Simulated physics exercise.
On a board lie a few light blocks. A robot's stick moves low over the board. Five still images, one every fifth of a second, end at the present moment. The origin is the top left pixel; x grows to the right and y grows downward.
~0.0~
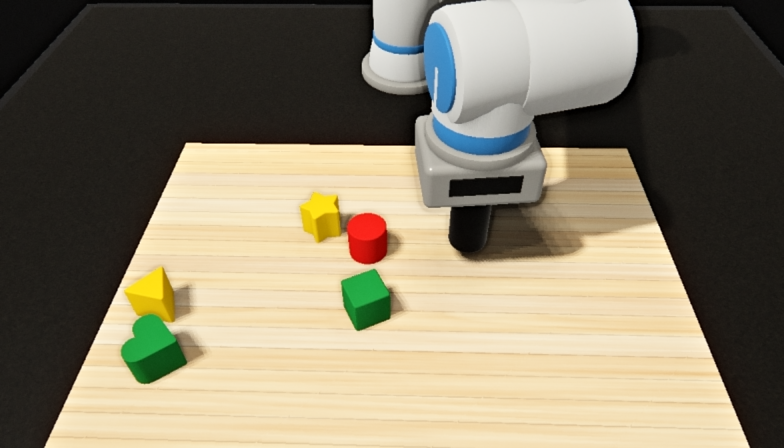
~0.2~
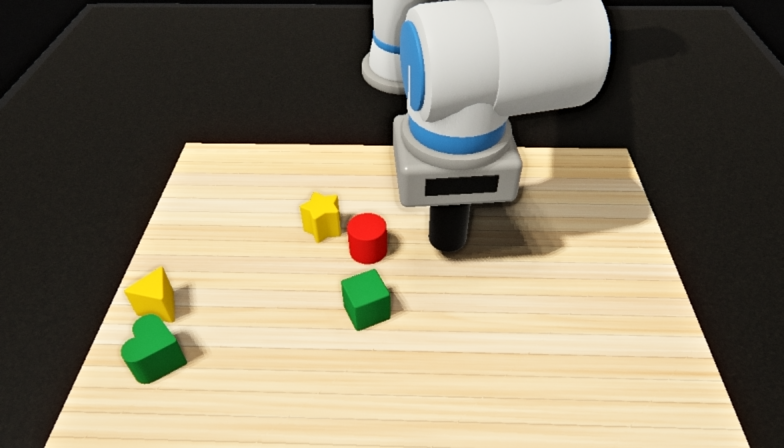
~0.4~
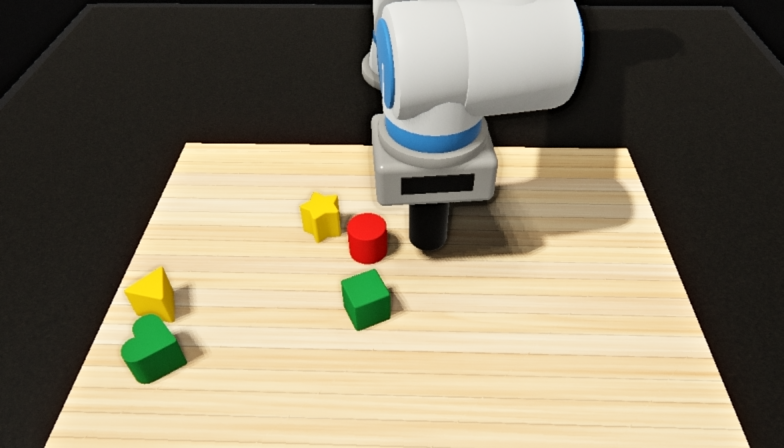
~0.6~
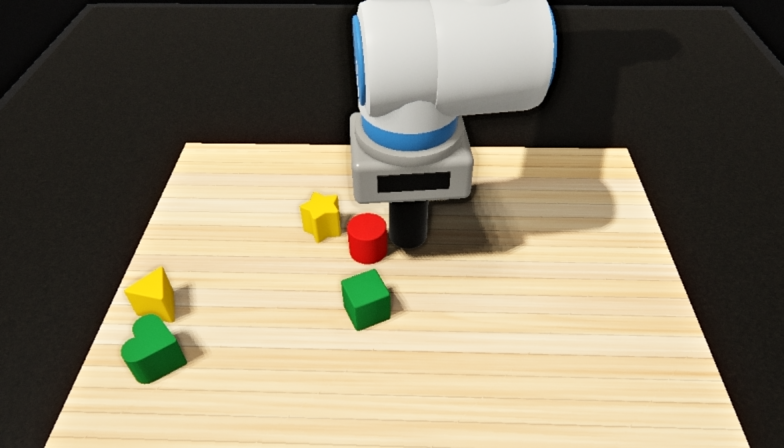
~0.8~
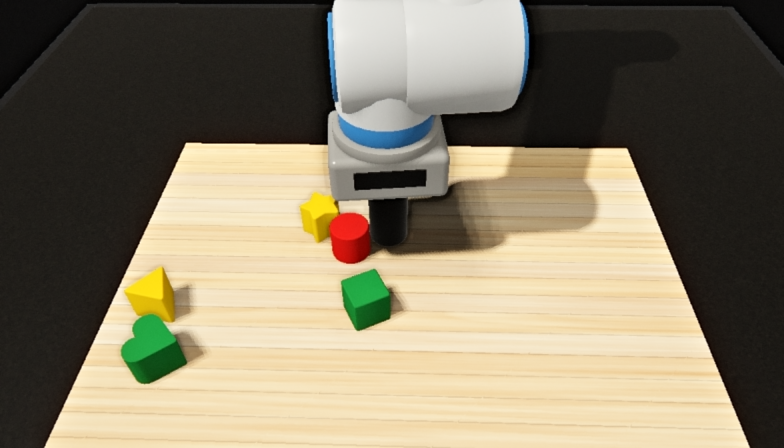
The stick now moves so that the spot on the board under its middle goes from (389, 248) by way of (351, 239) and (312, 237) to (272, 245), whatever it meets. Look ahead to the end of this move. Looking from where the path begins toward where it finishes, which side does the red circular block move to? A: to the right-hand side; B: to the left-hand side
Letter B.
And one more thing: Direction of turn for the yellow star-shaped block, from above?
Rotation: Clockwise.
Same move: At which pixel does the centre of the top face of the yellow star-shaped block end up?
The top centre is at (284, 193).
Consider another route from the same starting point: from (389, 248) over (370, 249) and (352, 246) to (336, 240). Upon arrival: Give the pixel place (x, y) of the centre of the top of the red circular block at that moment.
Around pixel (296, 227).
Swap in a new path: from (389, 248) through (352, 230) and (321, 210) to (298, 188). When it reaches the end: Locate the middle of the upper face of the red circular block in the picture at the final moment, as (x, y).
By then it is at (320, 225).
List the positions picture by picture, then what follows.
Tip of the stick (467, 240), middles of tops, yellow star-shaped block (321, 204), red circular block (367, 225), green square block (365, 287), in the first frame.
Stick (447, 240), nothing pushed, in the second frame.
Stick (427, 239), nothing pushed, in the third frame.
Stick (408, 237), nothing pushed, in the fourth frame.
Stick (389, 234), yellow star-shaped block (321, 204), red circular block (349, 225), green square block (365, 287), in the fifth frame.
On the path given first. One third of the way, stick (349, 225); yellow star-shaped block (316, 202), turned 20° clockwise; red circular block (313, 227).
Two thirds of the way, stick (309, 224); yellow star-shaped block (292, 194), turned 60° clockwise; red circular block (283, 236).
At the end, stick (269, 232); yellow star-shaped block (284, 193), turned 90° clockwise; red circular block (259, 249); green square block unmoved.
